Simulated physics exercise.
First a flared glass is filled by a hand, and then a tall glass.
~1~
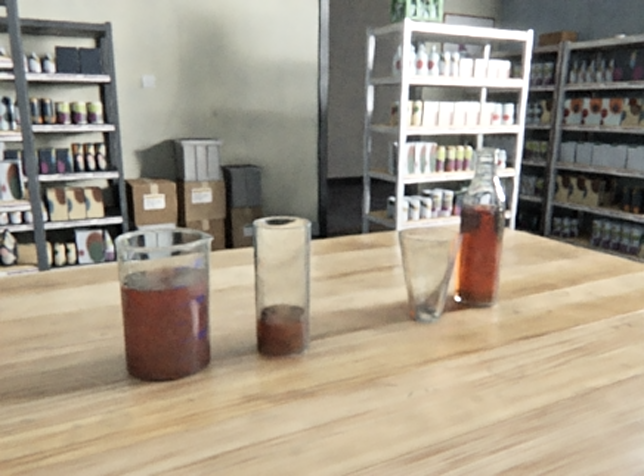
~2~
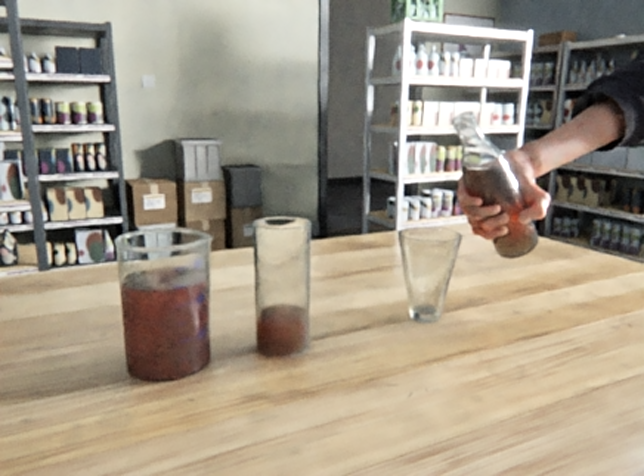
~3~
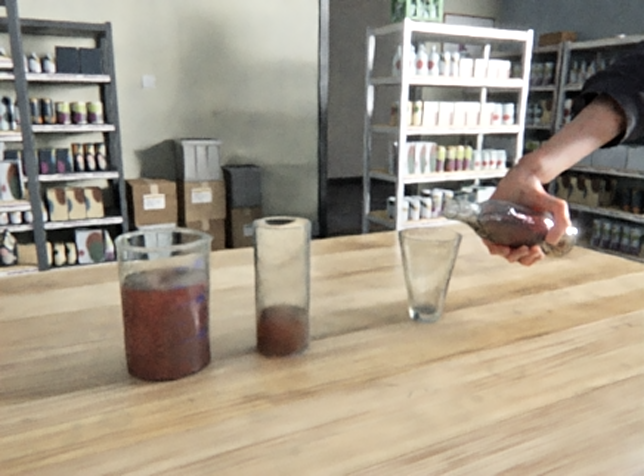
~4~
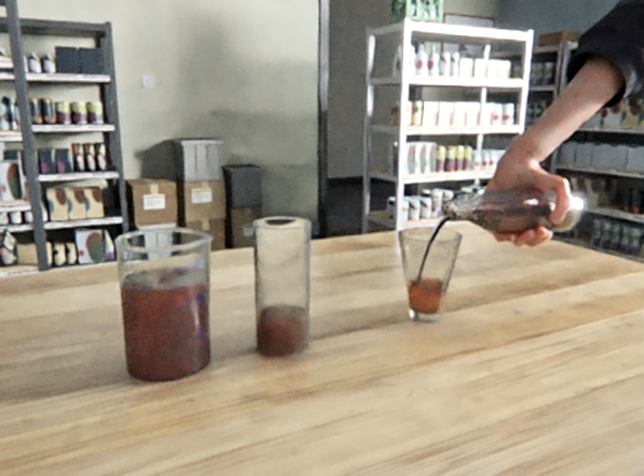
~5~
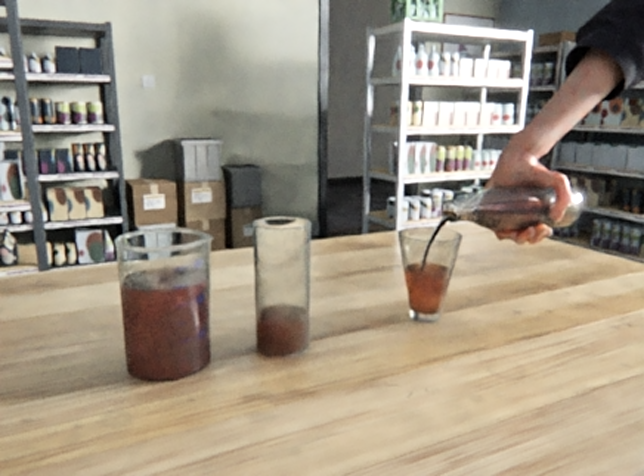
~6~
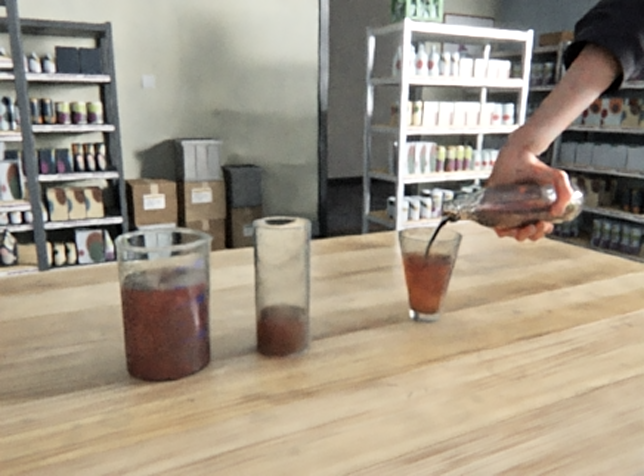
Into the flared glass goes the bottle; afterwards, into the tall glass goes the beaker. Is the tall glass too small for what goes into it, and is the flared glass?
Answer: The tall glass is too small; the flared glass is too small.
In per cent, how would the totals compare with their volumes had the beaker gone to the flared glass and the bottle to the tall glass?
The first one is at 210 per cent, the second at 110 per cent.
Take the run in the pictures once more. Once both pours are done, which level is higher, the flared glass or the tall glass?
The level ends higher in the tall glass.
Soon after, the flared glass is nearly full.
Later, the flared glass is full to the brim and has run over.
In the end, the tall glass is full to the brim and has run over; the flared glass is full to the brim and has run over.
